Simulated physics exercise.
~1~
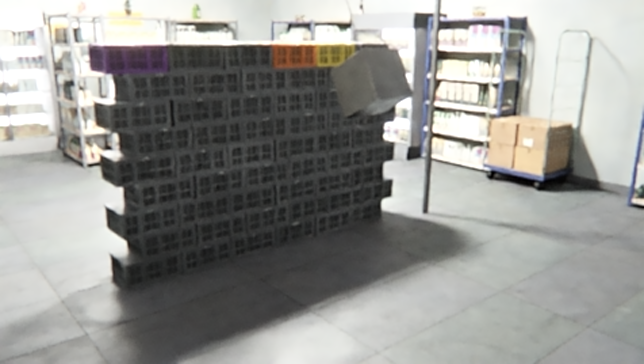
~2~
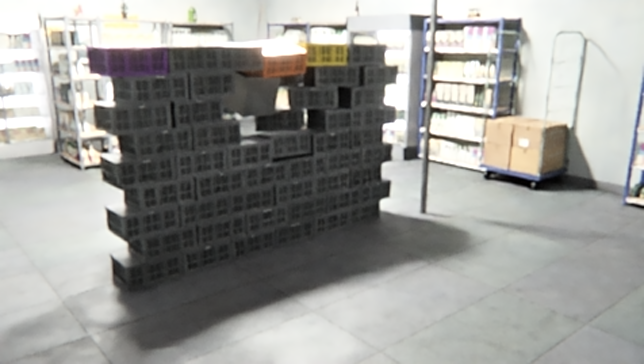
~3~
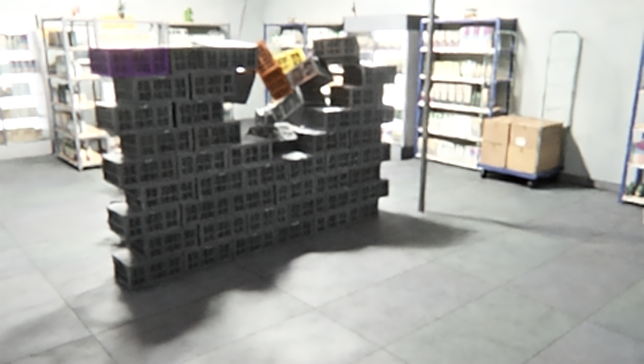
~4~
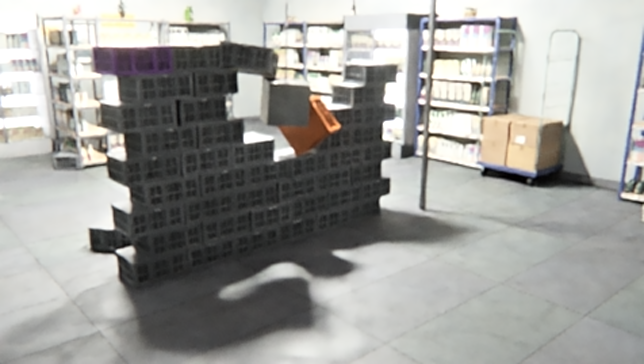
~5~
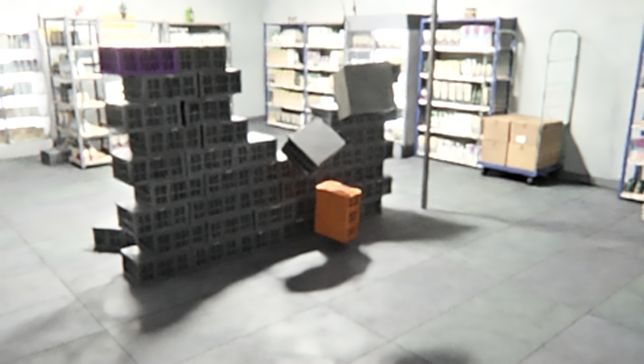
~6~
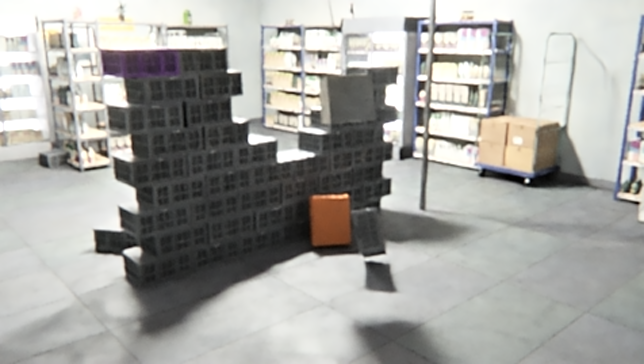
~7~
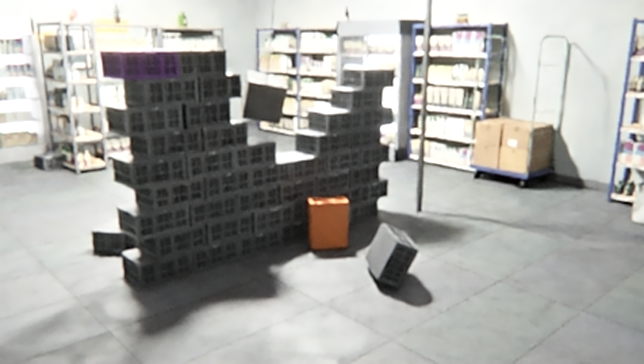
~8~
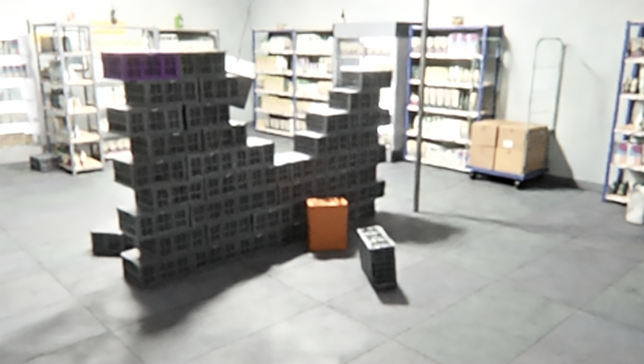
A broad wall of dark grey crates stands on the grey tiled floor of a storeroom, seen from in front and slightly above, with a purple crate at its top left and orange and yellow ones toward the top right. Stocked shelves line the back, and brown boxes rest on a trolley at right. A grey block swings into the upper right of the wall, knocking crates loose and pushing the orange one left. The orange and yellow crates tip and fall as the block swings back to the right, then left again. Finally, the orange crate lies on the floor in front beside a dark one, below a deep gap, while the purple crate stays in place.
